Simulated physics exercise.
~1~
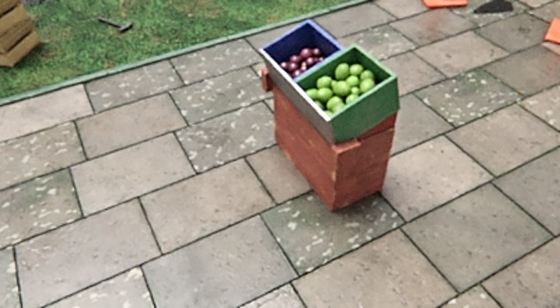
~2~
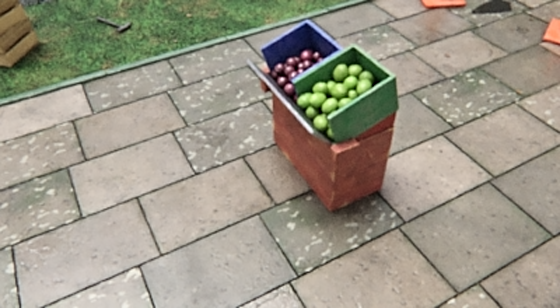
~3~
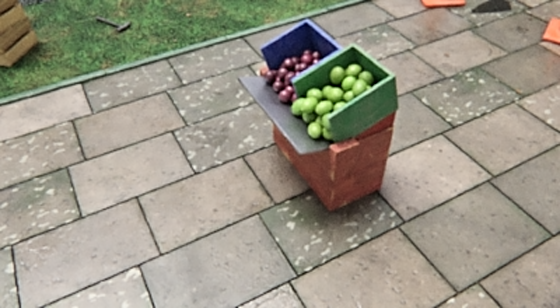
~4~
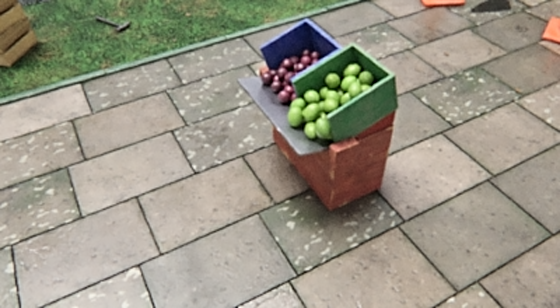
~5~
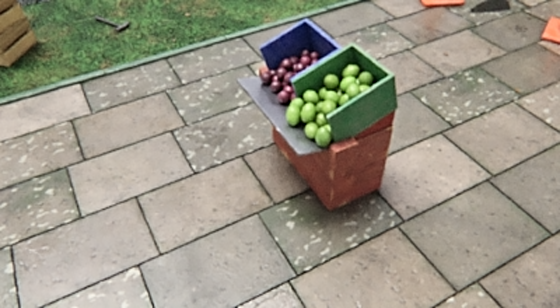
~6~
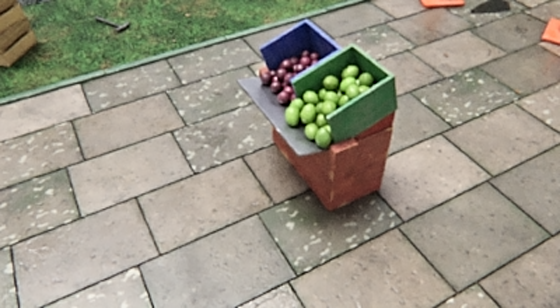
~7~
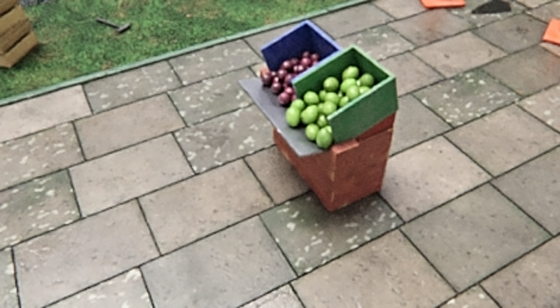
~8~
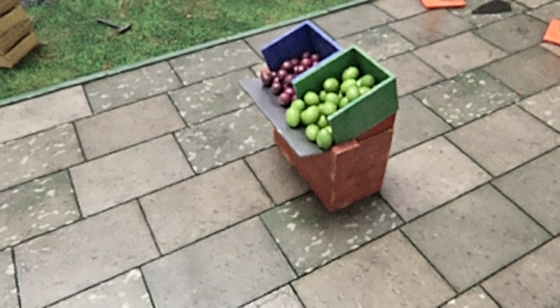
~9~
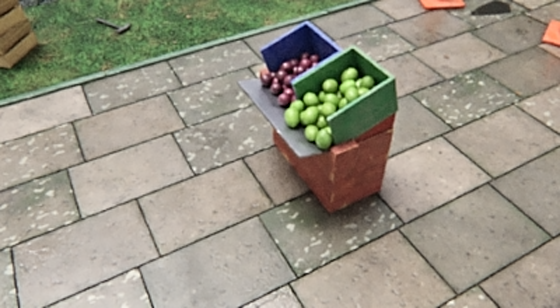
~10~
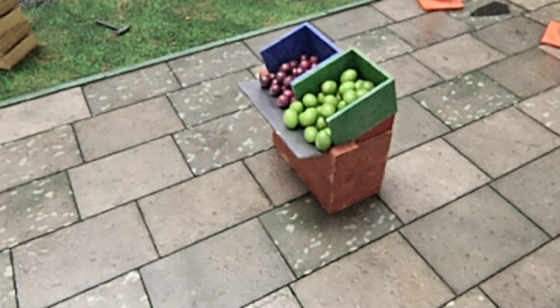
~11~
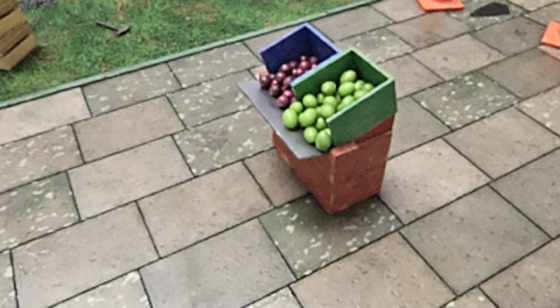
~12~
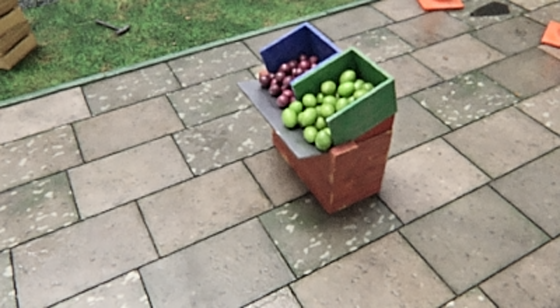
Two open bins, a green one full of round green fruit or vegetables and a smaller-looking blue one holding dark red onions, sit side by side on a reddish-brown box. They stand on grey paving slabs, seen from above by a slightly swaying camera, with grass at the upper left and orange objects at the upper right. The flap across their lower left front swings down and comes to rest as a grey ledge. The green and red contents slide and roll forward onto it, then settle. At the end both heaps rest there, with none seen on the paving.
